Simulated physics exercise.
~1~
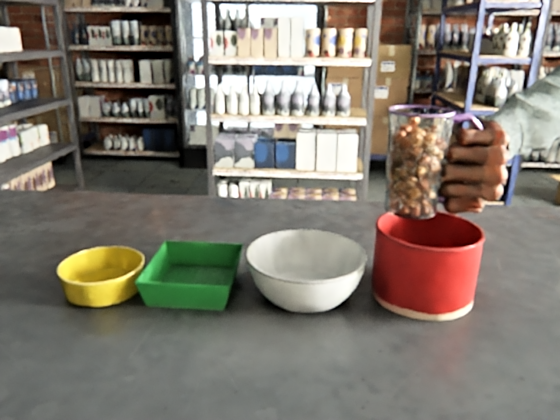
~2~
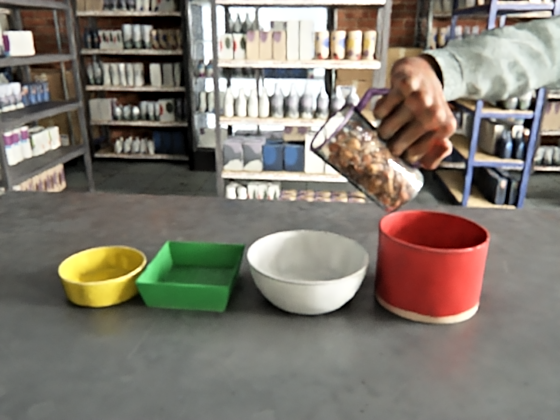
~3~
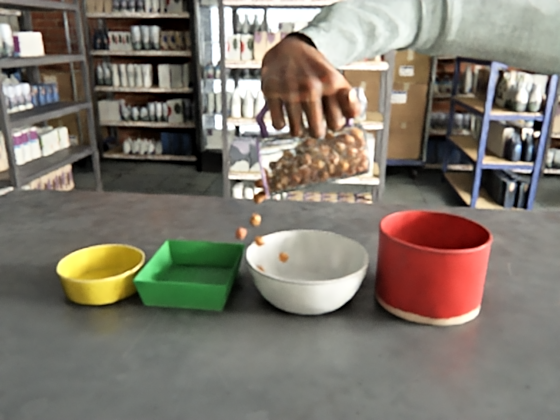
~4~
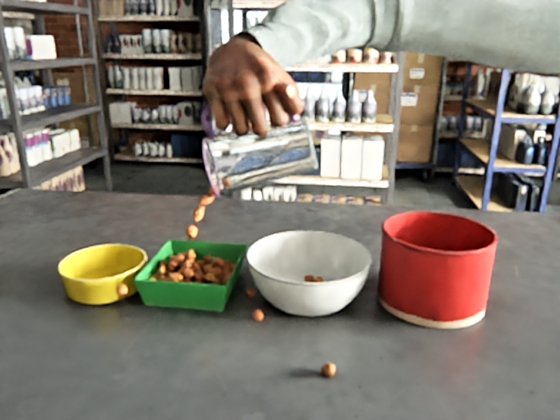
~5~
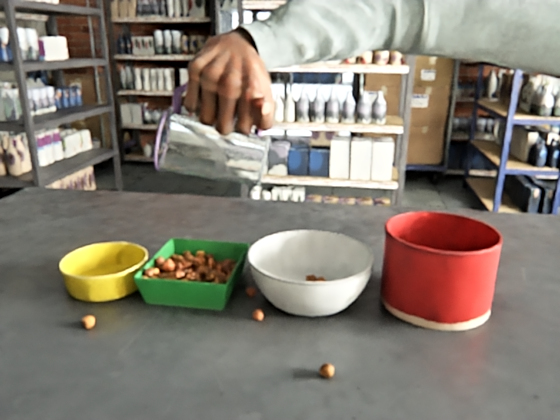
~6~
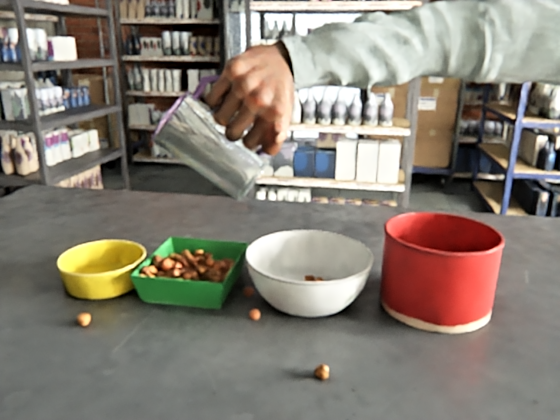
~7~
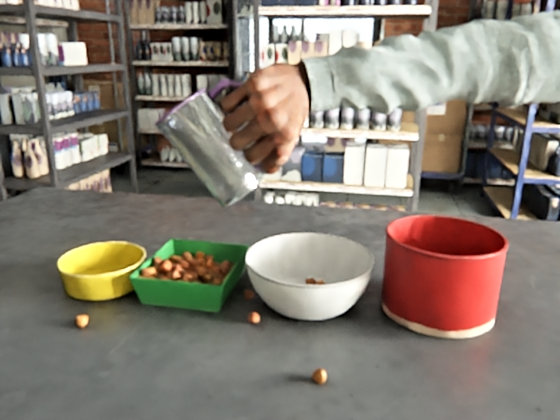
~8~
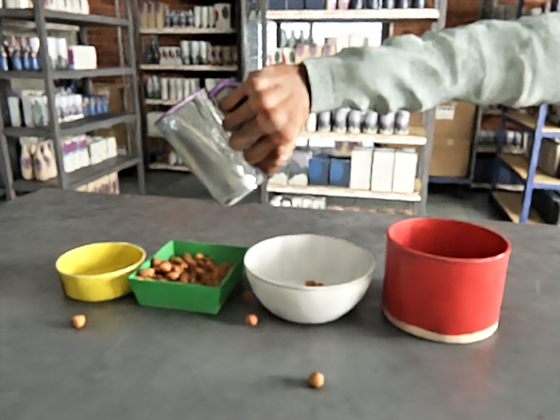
Storeroom table with four containers, a hand moving a cup leftward, pouring hazelnuts mostly into the green tin, a few scattering outside.
